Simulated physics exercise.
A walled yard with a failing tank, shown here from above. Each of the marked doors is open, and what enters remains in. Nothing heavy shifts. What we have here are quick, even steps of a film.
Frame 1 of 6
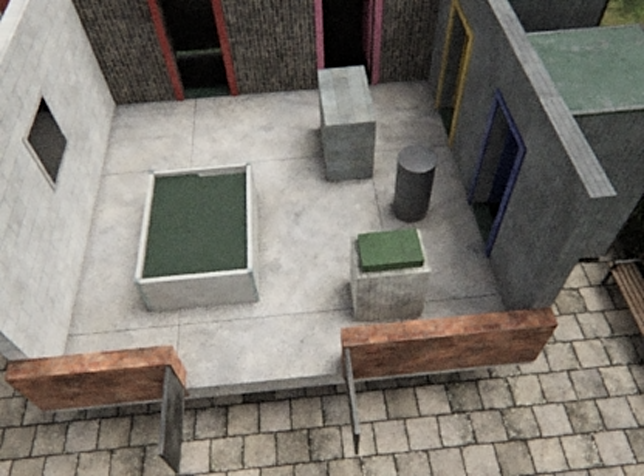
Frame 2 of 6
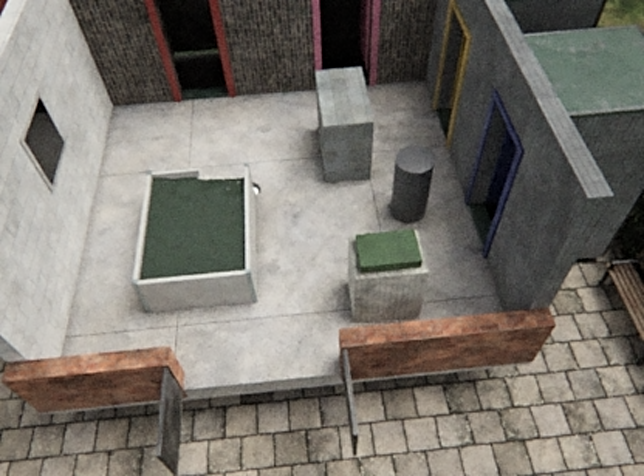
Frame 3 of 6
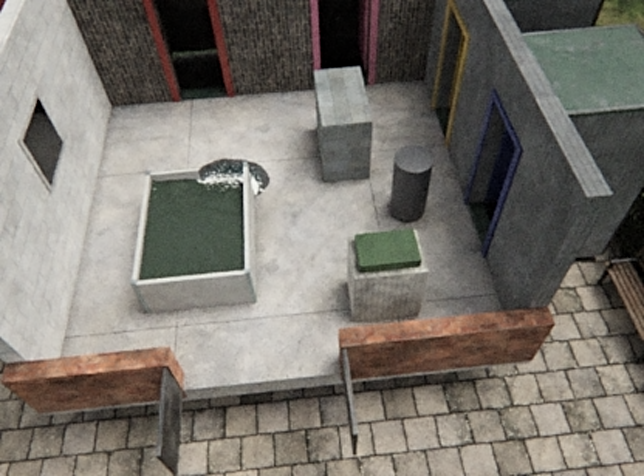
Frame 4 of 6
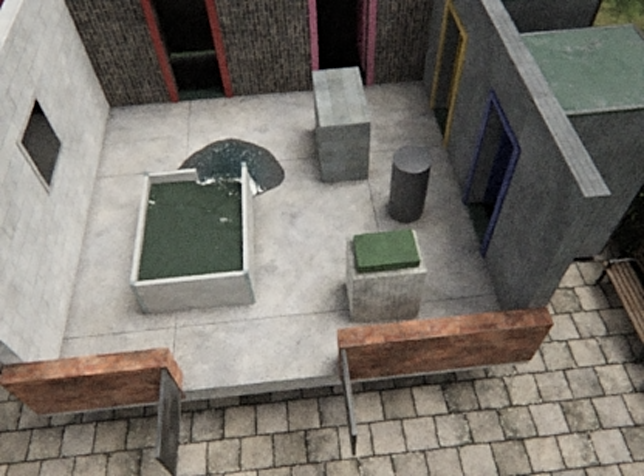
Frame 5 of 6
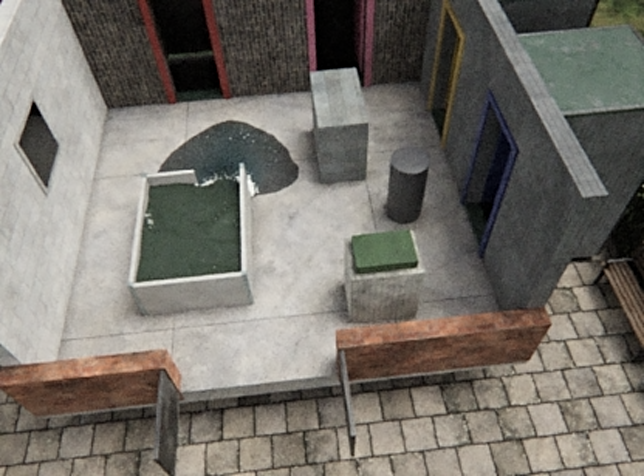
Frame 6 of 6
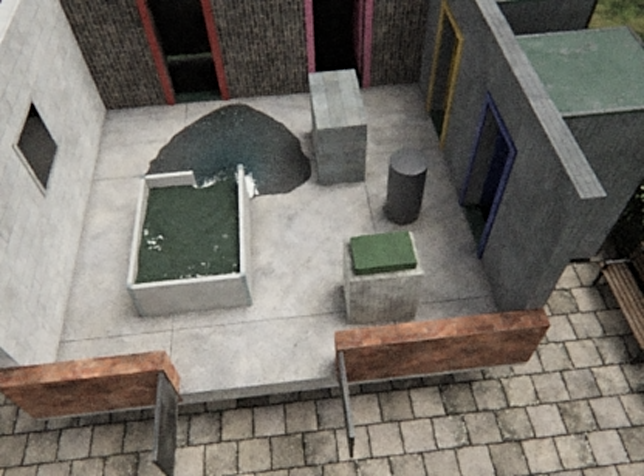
Dark green water bursting through the far wall of a concrete tank and spreading across the yard floor in a widening pool.
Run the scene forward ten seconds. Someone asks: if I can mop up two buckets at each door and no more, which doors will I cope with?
At the end, the yellow door exceeds two buckets, the blue door does not exceed two buckets, the pink door does not exceed two buckets, the red door exceeds two buckets.
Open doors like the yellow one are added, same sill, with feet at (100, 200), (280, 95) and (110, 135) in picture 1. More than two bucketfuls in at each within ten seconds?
Door by door: Ends up below, ends up above, ends up above.
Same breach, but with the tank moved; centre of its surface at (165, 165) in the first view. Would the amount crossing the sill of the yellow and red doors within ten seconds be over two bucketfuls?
Briefly, the yellow door overshoots and the red door overshoots.
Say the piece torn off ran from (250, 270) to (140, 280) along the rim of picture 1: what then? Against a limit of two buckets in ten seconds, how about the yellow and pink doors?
Put simply, the yellow door falls below the limit; the pink door falls below the limit.
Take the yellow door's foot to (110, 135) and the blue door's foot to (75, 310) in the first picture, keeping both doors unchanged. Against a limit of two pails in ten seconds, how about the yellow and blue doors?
Note: Yellow beats the limit, blue does not reach the limit.
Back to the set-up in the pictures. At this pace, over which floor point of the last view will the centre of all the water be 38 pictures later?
I'd point to (247, 182).
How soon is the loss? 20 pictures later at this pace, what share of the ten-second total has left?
It works out at roughly 55 per cent.
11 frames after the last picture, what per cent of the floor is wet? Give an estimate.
That works out to some 30 in a hundred.
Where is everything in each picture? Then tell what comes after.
The first frame shows still water in the water tank at (198, 221).
In the second frame, the front is at (254, 186), out from the gap on the water tank's far side.
In the third frame, the front is at (220, 163), out from the gap on the water tank's far side.
In the fourth frame, water pours out on the water tank's far side and has run to (236, 143).
In the fifth frame, water pours out on the water tank's far side and has run to (233, 124).
In the sixth frame, water pours out on the water tank's far side and has run to (242, 107).
A moment on, water covers 25 % of the floor; the yellow door not reached, the blue door not reached, the pink door not reached, the red door under two buckets in.
Next, water covers 30 % of the floor; the yellow door not reached, the blue door not reached, the pink door under two buckets in, the red door far over two buckets in.
Then, water covers 40 % of the floor; the yellow door under two buckets in, the blue door not reached, the pink door under two buckets in, the red door far over two buckets in.
Later, water covers 70 % of the floor; the yellow door over two buckets in, the blue door wet at the sill, nothing in, the pink door under two buckets in, the red door far over two buckets in.
In the end, water covers 95 % of the floor; the yellow door far over two buckets in, the blue door wet at the sill, nothing in, the pink door under two buckets in, the red door far over two buckets in.
